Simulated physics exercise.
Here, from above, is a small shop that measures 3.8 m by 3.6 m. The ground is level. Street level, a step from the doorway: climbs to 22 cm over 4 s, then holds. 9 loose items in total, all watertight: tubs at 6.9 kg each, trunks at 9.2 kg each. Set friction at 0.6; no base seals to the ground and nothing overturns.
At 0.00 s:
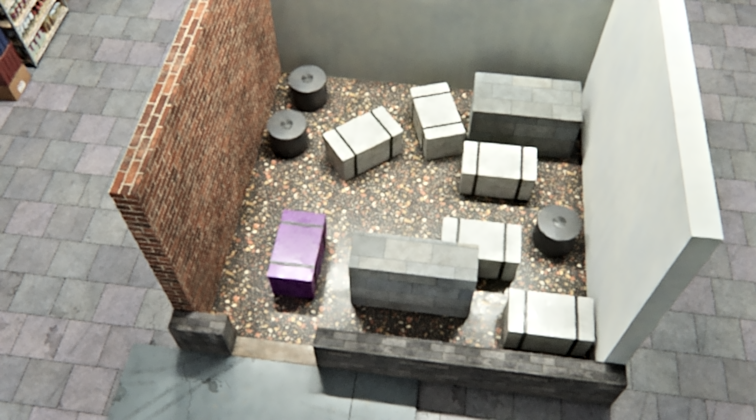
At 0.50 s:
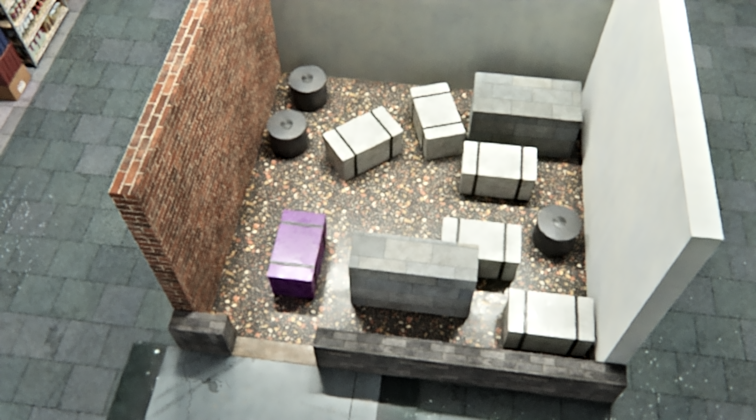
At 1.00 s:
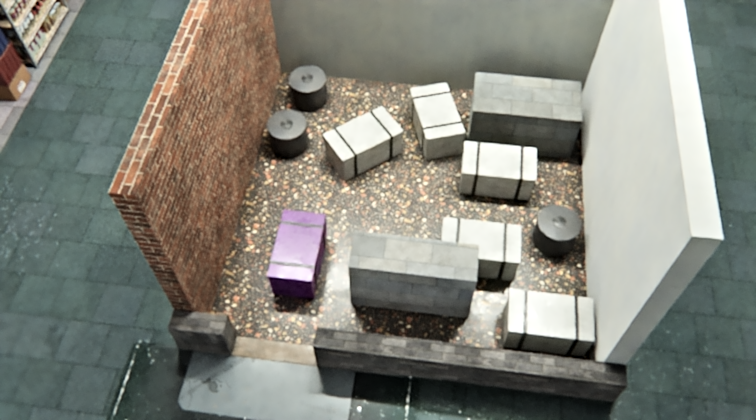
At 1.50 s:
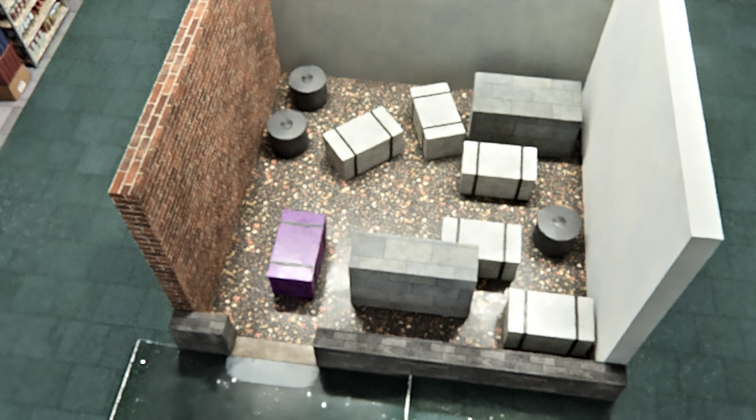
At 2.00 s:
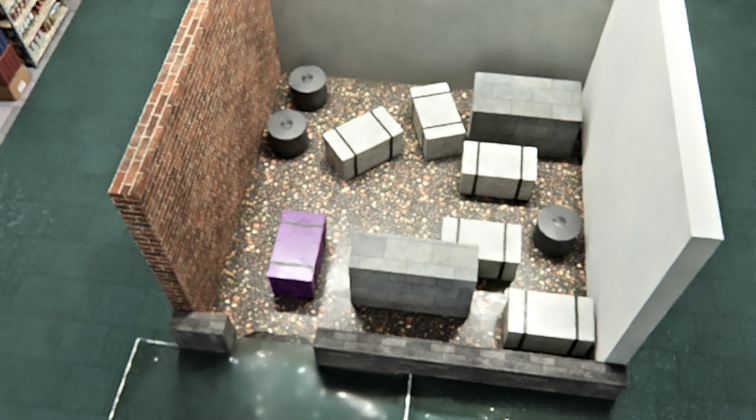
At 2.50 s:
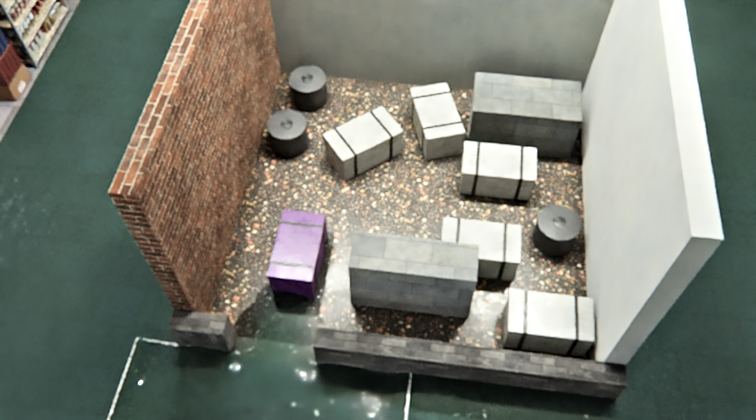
To begin with, the paving around a small walled space holding a purple trunk, pale trunks and dark tubs is grey and dry. Dark green water then spreads over the paving and covers the pale slab outside the doorway. Finally it edges in at the opening, while the objects inside stay still.
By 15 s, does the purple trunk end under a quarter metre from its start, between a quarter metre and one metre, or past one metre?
Looks like it will get pushed a long way.
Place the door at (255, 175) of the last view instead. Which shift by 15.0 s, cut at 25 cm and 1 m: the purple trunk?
Then the purple trunk would have gone a long way.
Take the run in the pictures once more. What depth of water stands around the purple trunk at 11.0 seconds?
6 cm or so.
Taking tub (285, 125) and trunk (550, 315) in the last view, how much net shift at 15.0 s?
Respectively 150 and 200 centimetres.
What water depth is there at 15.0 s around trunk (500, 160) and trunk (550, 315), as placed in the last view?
Close to 13 and 13 centimetres.
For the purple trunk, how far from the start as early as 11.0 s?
By then it has shifted roughly 250 cm.
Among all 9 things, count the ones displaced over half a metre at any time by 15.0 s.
Total: 9.
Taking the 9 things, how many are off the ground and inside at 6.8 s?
At that point I count 5.
After 3.5 s the purple trunk is near (301, 228), 0.2 m from its start, aground; 0 afloat.
After 6.8 s the purple trunk is near (388, 125), 1.8 m from its start, afloat; 5 afloat.
After 11.0 s the purple trunk is near (520, 202), 2.4 m from its start, afloat; 9 afloat.
After 15.0 s the purple trunk is near (540, 175), 2.7 m from its start, afloat; 9 afloat.
